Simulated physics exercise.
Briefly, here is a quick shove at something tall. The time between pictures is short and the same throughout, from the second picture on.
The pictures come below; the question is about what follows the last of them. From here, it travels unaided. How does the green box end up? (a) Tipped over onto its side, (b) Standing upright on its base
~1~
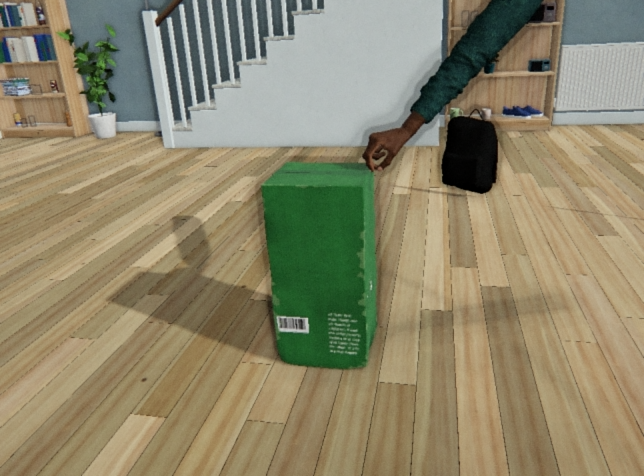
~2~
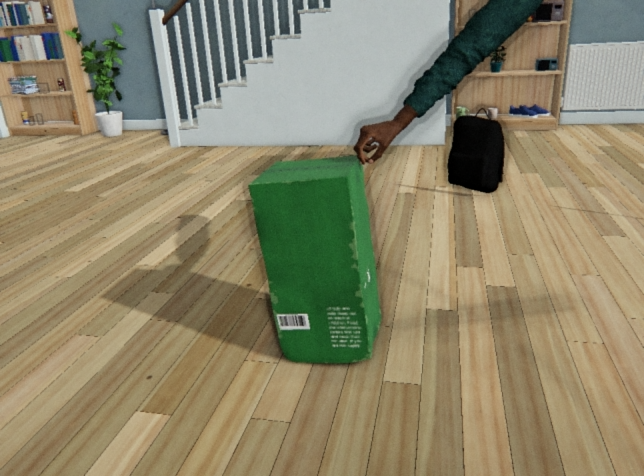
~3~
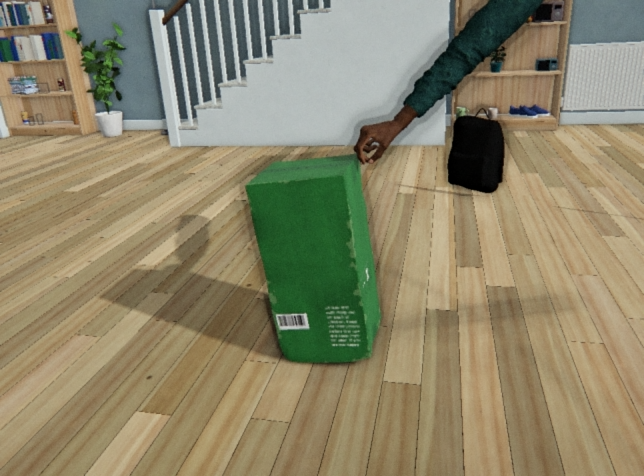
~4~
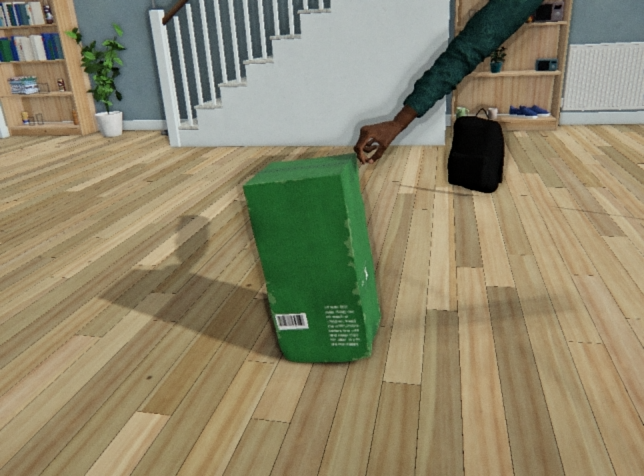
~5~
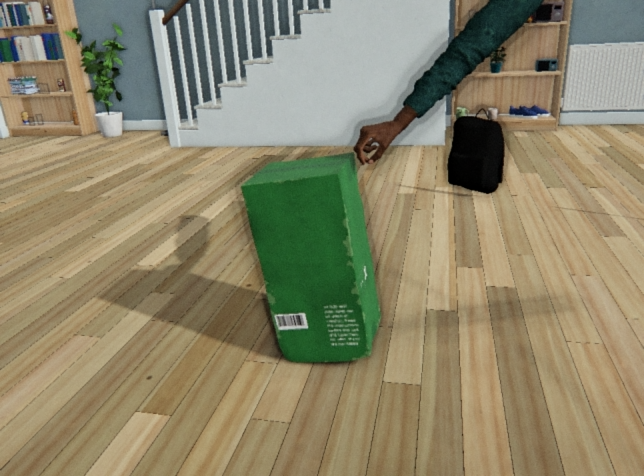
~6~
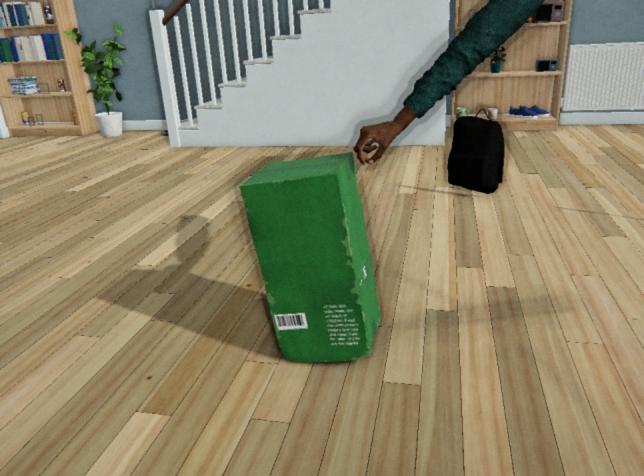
Option b: Standing upright on its base.
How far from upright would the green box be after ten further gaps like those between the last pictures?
It would be leaning 0° at that stage.
Then, 0.22 s after the last picture, green box upright near (332, 263).
At rest, the green box settles on its feet, near (331, 263).
